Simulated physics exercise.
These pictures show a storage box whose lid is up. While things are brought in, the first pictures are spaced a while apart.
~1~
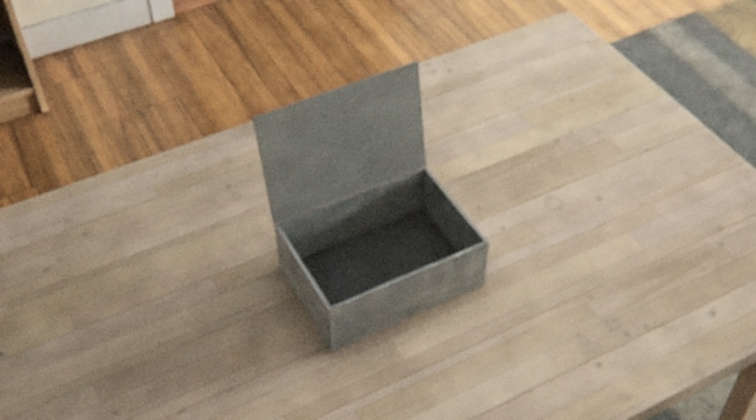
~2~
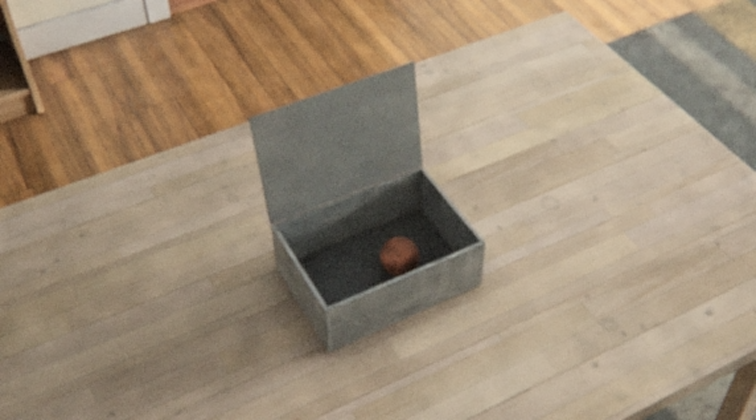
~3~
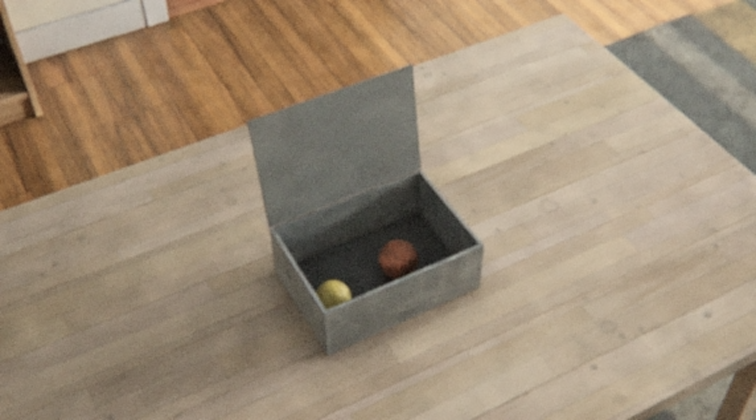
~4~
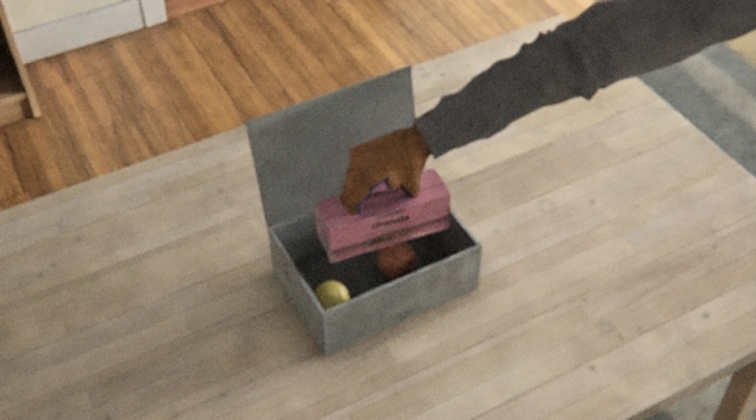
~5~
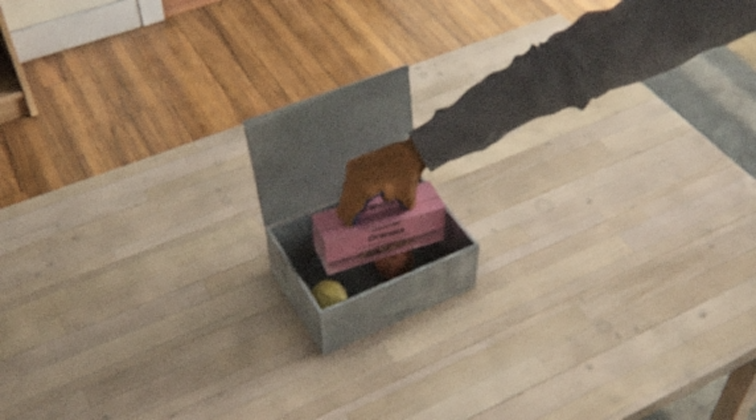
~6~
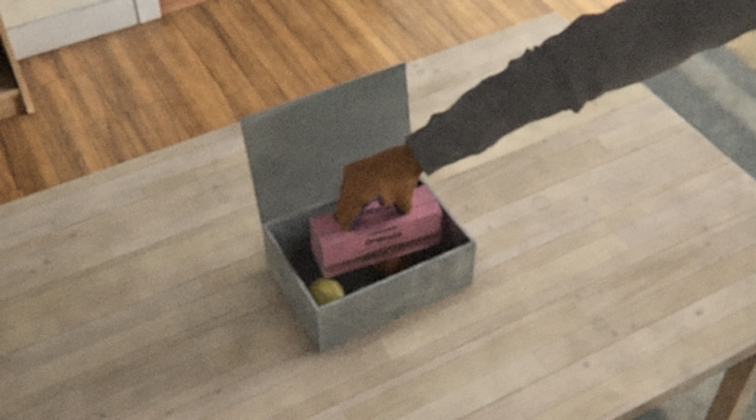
To begin with, an open gray box sits empty on a wooden table, then a reddish ball and a yellow ball appear inside it. A hand in a dark sleeve then holds a pink carton over the box and lowers it slightly inside, still gripping it.
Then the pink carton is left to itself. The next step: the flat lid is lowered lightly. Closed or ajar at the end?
My guess is the lid comes all the way down.
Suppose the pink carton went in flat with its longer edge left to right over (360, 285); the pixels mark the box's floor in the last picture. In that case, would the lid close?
The lid goes all the way down.
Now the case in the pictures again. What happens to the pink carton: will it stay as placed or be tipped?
After all that, it finishes out of line.
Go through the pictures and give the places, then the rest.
In the first picture, the last thing is not in view yet.
In the second picture, the last thing is not in view yet.
In the third picture, the last thing is not in view yet.
The fourth picture shows on its way; pink carton (383, 215).
The fifth picture shows on its way; pink carton (379, 227).
The sixth picture shows put in, still held; pink carton (376, 231).
Then, 0.70 s past the last view, pink carton on its side near (354, 241); yellow lemon displaced a little; orange ball displaced a little.
Then, 1.70 s past the last view, lid 46° above the rim; pink carton on its side near (354, 242); orange ball displaced a little.
Finally, lid shut; down or leaning hard in the box, pink carton; the other 2 still in place. Final places as the last picture's camera would see them, pink carton near (354, 242).
